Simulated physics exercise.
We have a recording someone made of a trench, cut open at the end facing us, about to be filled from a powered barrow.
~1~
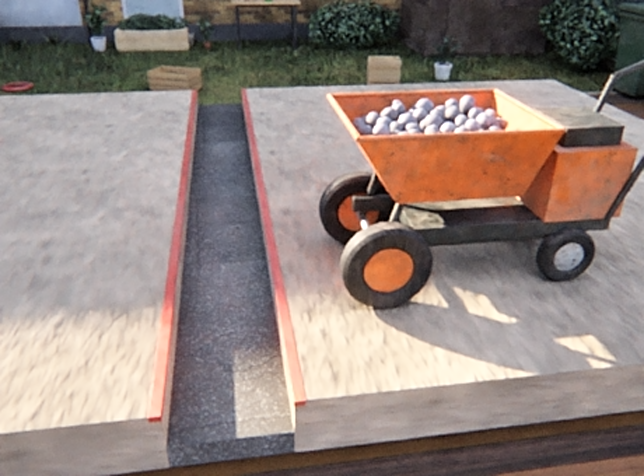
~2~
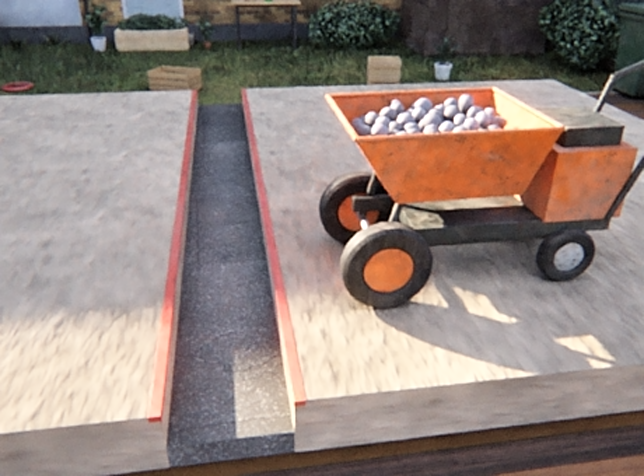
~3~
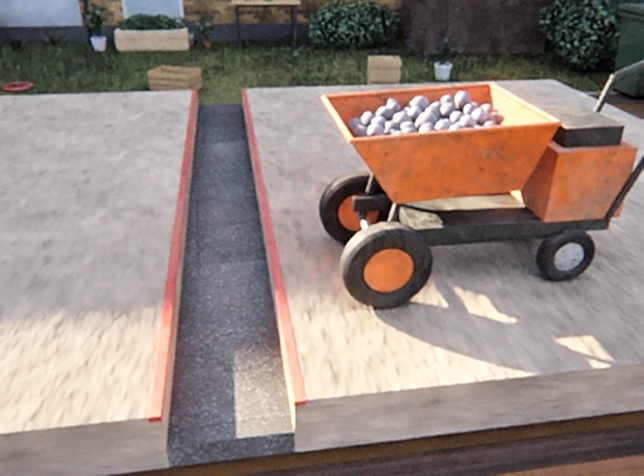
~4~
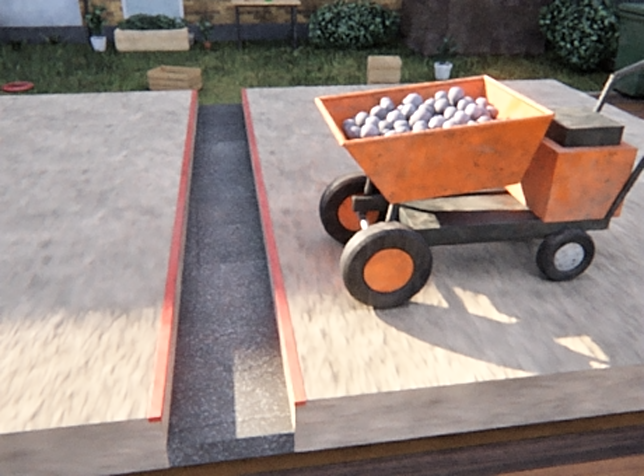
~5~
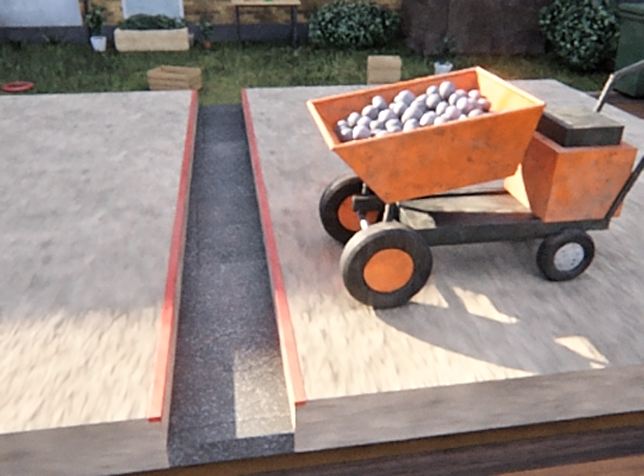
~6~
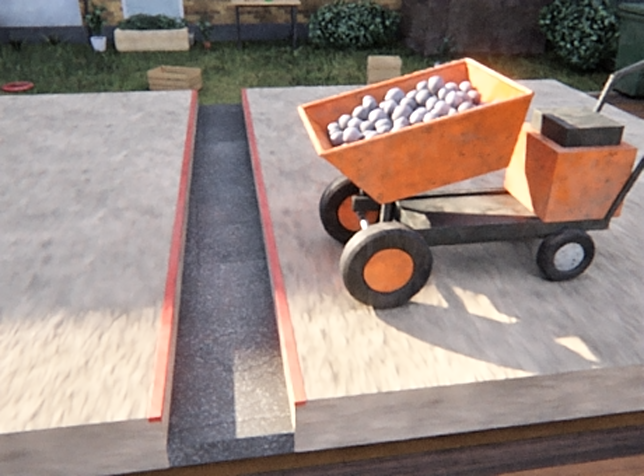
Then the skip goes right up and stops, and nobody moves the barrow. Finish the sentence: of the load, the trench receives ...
The majority.
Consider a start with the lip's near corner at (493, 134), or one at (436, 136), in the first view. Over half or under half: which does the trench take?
The lesser portion first, the greater portion second.
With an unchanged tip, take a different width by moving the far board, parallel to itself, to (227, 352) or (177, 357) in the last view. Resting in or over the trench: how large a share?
Estimated share: Try 1 approx. 30 in a hundred, try 2 approx. 80 in a hundred.
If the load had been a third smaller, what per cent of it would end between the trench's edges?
Estimated share: Near 100 in a hundred.
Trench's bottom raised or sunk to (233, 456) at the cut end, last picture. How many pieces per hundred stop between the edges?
Roughly 90 in a hundred.
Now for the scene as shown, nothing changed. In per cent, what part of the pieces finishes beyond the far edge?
I'd put it at around 15 percent.
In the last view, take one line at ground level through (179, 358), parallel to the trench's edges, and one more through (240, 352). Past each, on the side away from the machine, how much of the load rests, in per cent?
Close to 30 % and 80 %, in that order.
Soon, skip tipped steeply; all in the skip.
A while on, skip tipped steeply; most in the skip; a small part in or heaped over the trench; a stray few beyond it; a small part falling.
Towards the end, skip tipped right over; about a quarter in the skip; about two thirds in or heaped over the trench; a small part beyond it; a stray few falling.
Finally, skip tipped right over; most in or heaped over the trench; a small part beyond it.
